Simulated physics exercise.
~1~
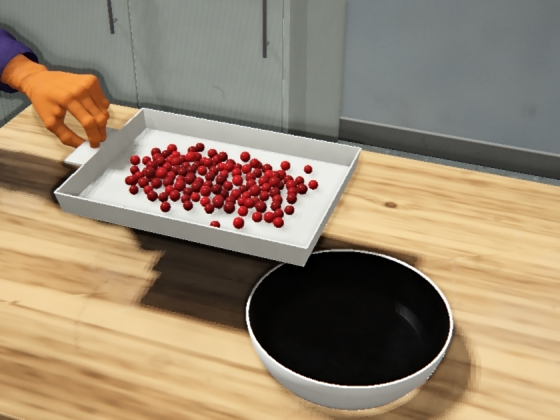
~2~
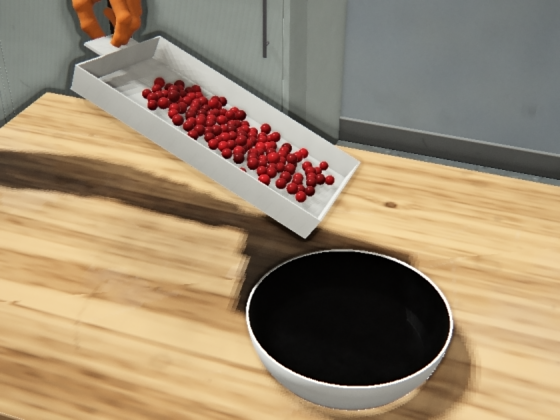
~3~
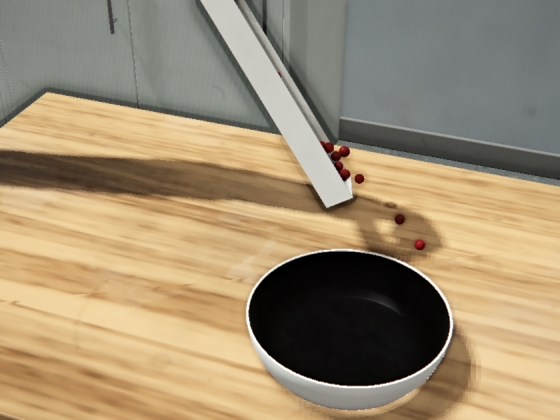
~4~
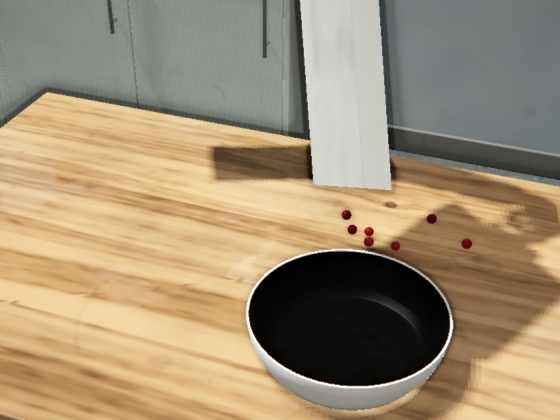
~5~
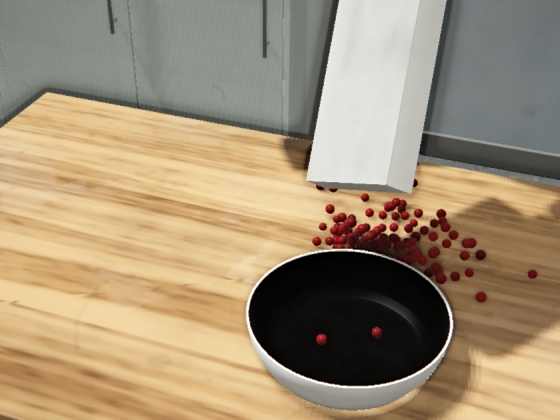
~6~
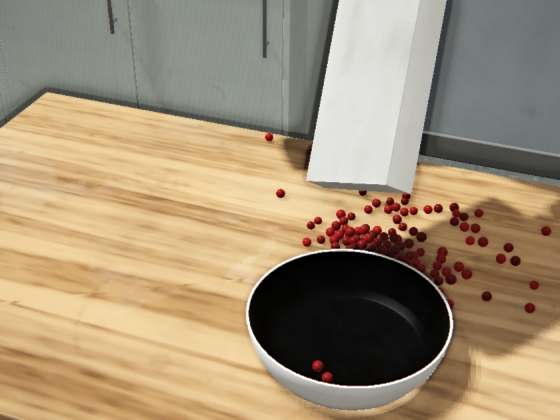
Red berries spilling from a white tray tipped by an orange hand, scattering behind a black-lined pan as two land inside.
